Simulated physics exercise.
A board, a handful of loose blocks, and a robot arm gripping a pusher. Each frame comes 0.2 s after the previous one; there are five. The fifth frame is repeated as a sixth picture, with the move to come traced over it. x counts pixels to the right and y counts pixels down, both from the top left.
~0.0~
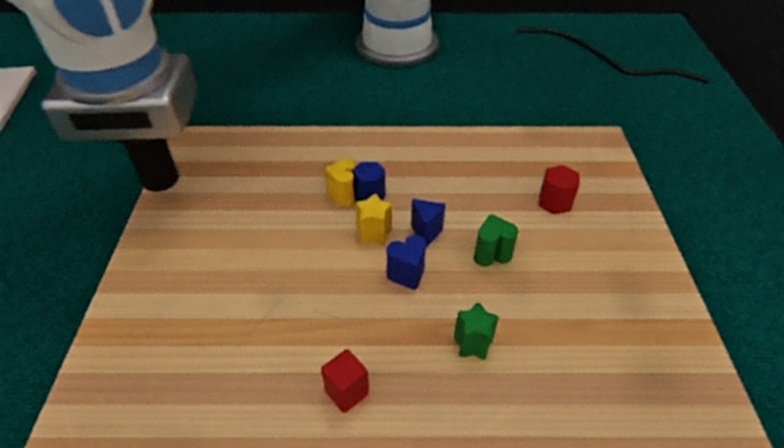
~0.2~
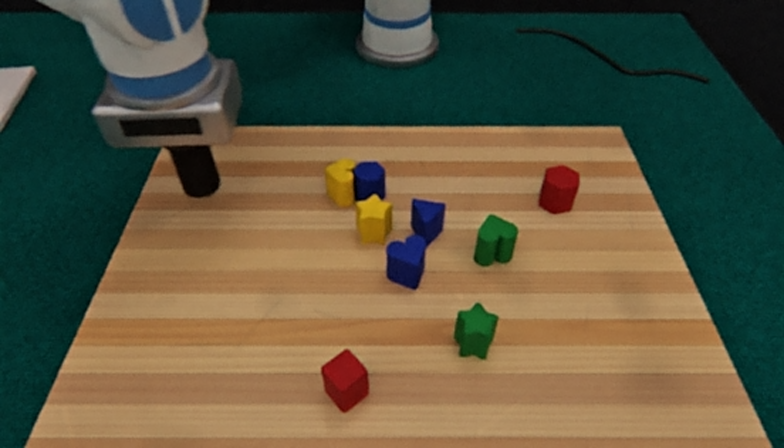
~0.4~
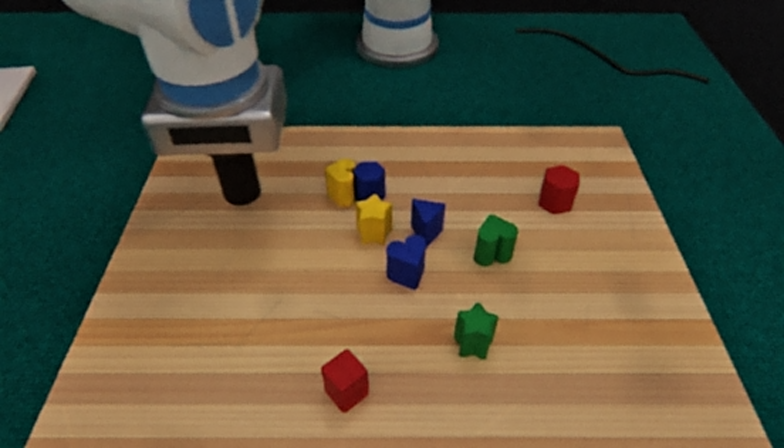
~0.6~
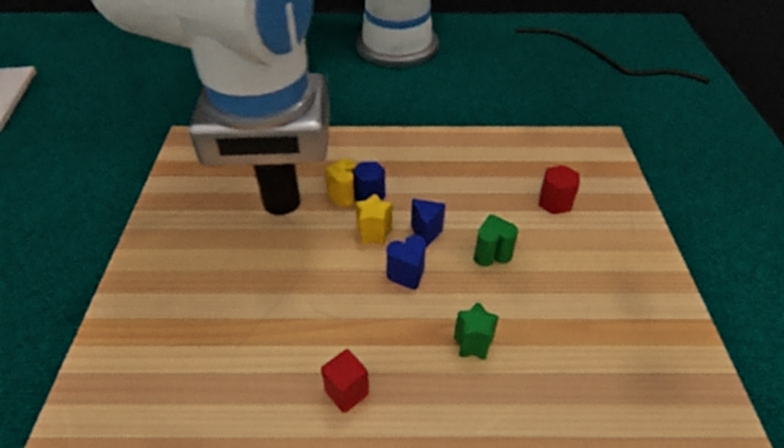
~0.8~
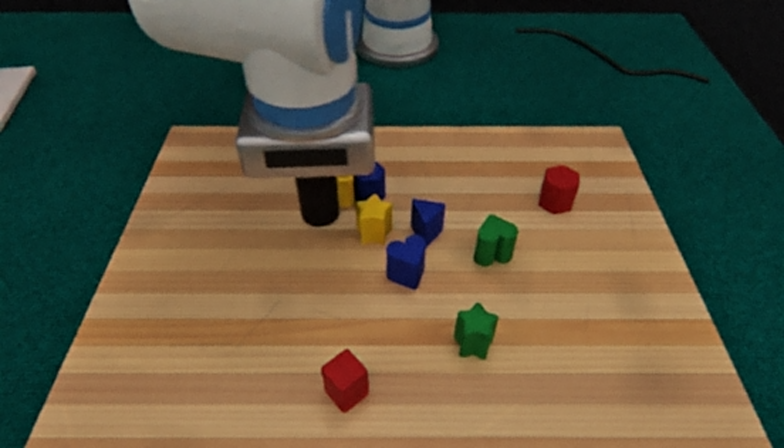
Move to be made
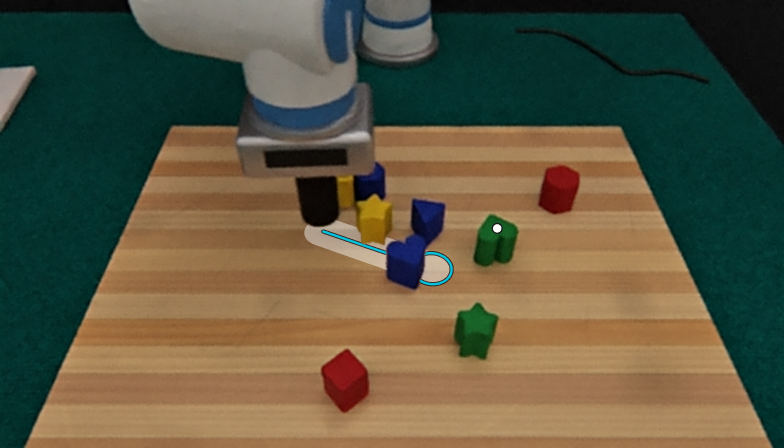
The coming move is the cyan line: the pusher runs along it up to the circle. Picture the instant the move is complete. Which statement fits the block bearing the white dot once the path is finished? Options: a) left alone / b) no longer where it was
a: Left alone.
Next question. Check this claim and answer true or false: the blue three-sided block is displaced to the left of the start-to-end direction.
The statement is true.
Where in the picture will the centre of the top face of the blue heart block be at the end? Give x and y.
At the end it should sit near (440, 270).
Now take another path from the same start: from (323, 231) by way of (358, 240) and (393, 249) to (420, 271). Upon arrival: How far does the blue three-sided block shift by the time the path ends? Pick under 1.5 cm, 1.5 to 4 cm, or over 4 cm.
The answer will be the middling band, 1.5 to 4 cm.
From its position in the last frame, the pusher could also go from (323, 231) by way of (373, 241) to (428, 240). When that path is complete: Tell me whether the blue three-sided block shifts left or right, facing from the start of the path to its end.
So, looking from the first point of the path to the last, the blue three-sided block moves leftwards.
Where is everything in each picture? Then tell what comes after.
In the first frame, tip of the pusher at (161, 180), middles of tops, yellow star at (373, 207), blue heart block at (408, 249), blue three-sided block at (428, 208), green heart block at (497, 228).
In the second frame, pusher at (202, 186), nothing pushed.
In the third frame, pusher at (243, 193), nothing pushed.
In the fourth frame, pusher at (282, 203), nothing pushed.
In the fifth frame, pusher at (321, 214), yellow star at (373, 207), blue heart block at (408, 249), blue three-sided block at (428, 208), green heart block at (497, 228).
The line goes from (323, 231) to (432, 268); the dot is on the green heart block.
On the path given first. One third of the way, pusher at (359, 226); yellow star at (389, 208).
Two thirds of the way, pusher at (394, 238); yellow star at (412, 209), turned 45° anticlockwise; blue heart block at (414, 253); blue three-sided block at (439, 205).
At the end, pusher at (433, 251); yellow star at (417, 210), turned 65° anticlockwise; blue heart block at (440, 270), turned 20° clockwise; blue three-sided block at (445, 202); green heart block unmoved.
